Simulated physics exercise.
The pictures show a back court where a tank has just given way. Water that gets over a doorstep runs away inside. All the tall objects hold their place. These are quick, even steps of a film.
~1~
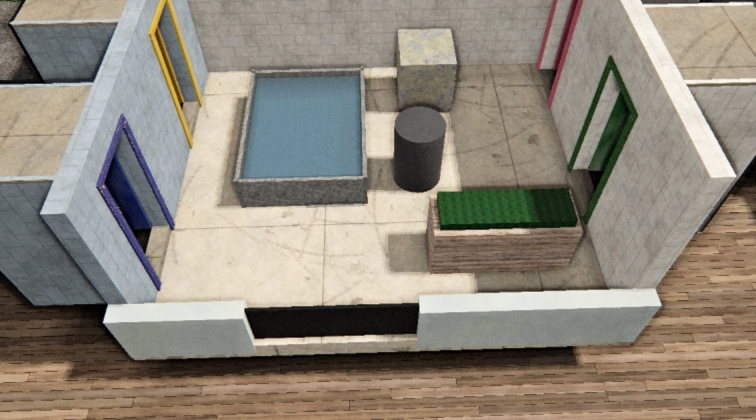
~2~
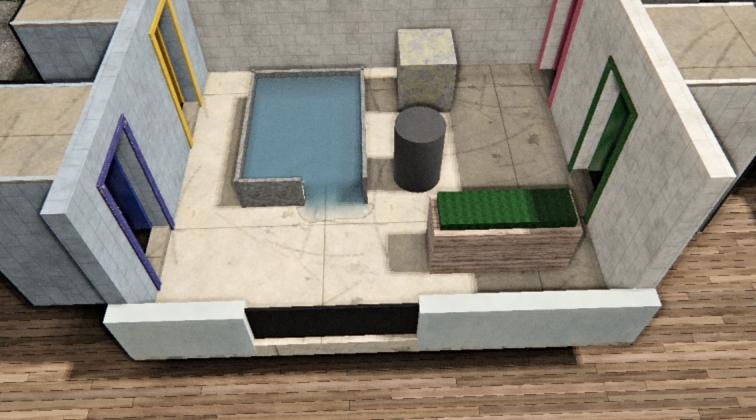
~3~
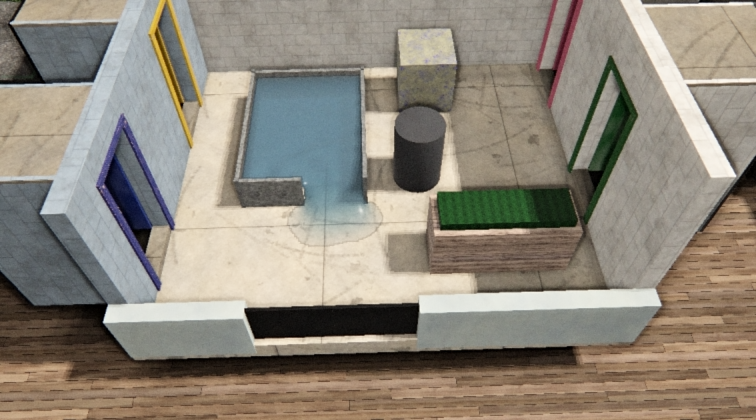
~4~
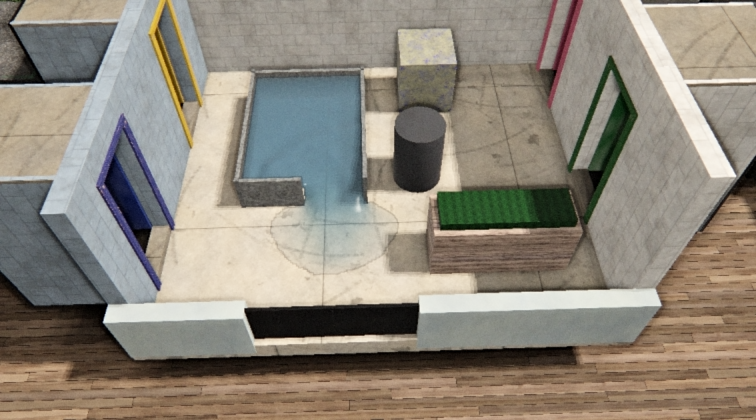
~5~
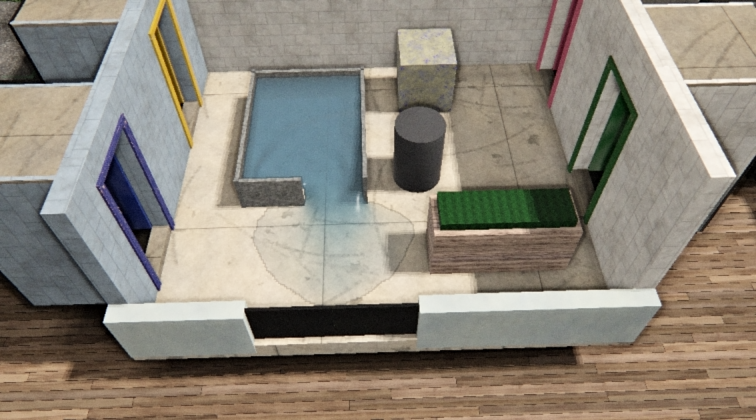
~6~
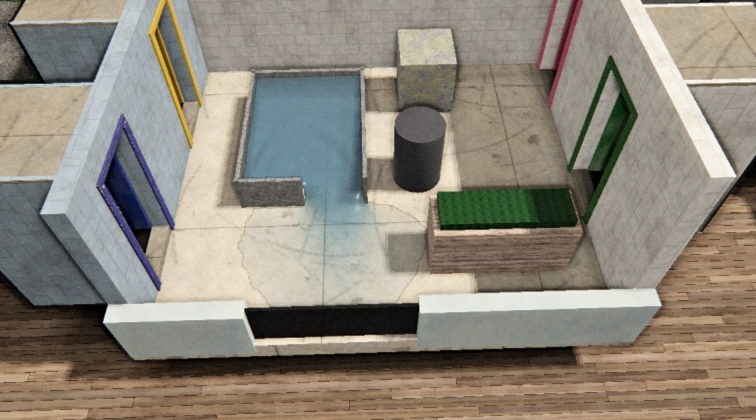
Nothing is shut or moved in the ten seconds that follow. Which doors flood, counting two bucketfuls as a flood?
One by one: The yellow door admits no more than that; the blue door admits no more than that; the pink door admits no more than that; the green door admits no more than that.
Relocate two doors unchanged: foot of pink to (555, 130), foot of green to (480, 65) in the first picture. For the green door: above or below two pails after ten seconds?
Then: The green one holds.
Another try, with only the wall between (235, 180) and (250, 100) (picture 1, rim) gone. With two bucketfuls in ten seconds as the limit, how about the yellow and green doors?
Yellow passes that mark; green takes less.
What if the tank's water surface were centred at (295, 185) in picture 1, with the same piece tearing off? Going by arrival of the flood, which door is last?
It is the door marked pink.
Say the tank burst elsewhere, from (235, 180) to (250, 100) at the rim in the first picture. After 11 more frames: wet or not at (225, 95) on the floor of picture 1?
There: Under water.
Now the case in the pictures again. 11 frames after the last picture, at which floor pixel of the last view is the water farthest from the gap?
Around (615, 316).
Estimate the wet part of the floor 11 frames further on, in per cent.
Some 30 per cent.
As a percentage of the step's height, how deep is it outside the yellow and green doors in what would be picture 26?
Near 0 and 30 in a hundred.
A moment on, water covers 20 % of the floor; the yellow door not reached, the blue door not reached, the pink door not reached, the green door not reached.
Next, water covers 30 % of the floor; the yellow door not reached, the blue door not reached, the pink door not reached, the green door not reached.
Then, water covers 40 % of the floor; the yellow door not reached, the blue door wet at the sill, nothing in, the pink door not reached, the green door wet at the sill, nothing in.
Later, water covers 85 % of the floor; the yellow door wet at the sill, nothing in, the blue door under two buckets in, the pink door wet at the sill, nothing in, the green door wet at the sill, nothing in.
In the end, water covers 95 % of the floor; the yellow door wet at the sill, nothing in, the blue door under two buckets in, the pink door wet at the sill, nothing in, the green door wet at the sill, nothing in.
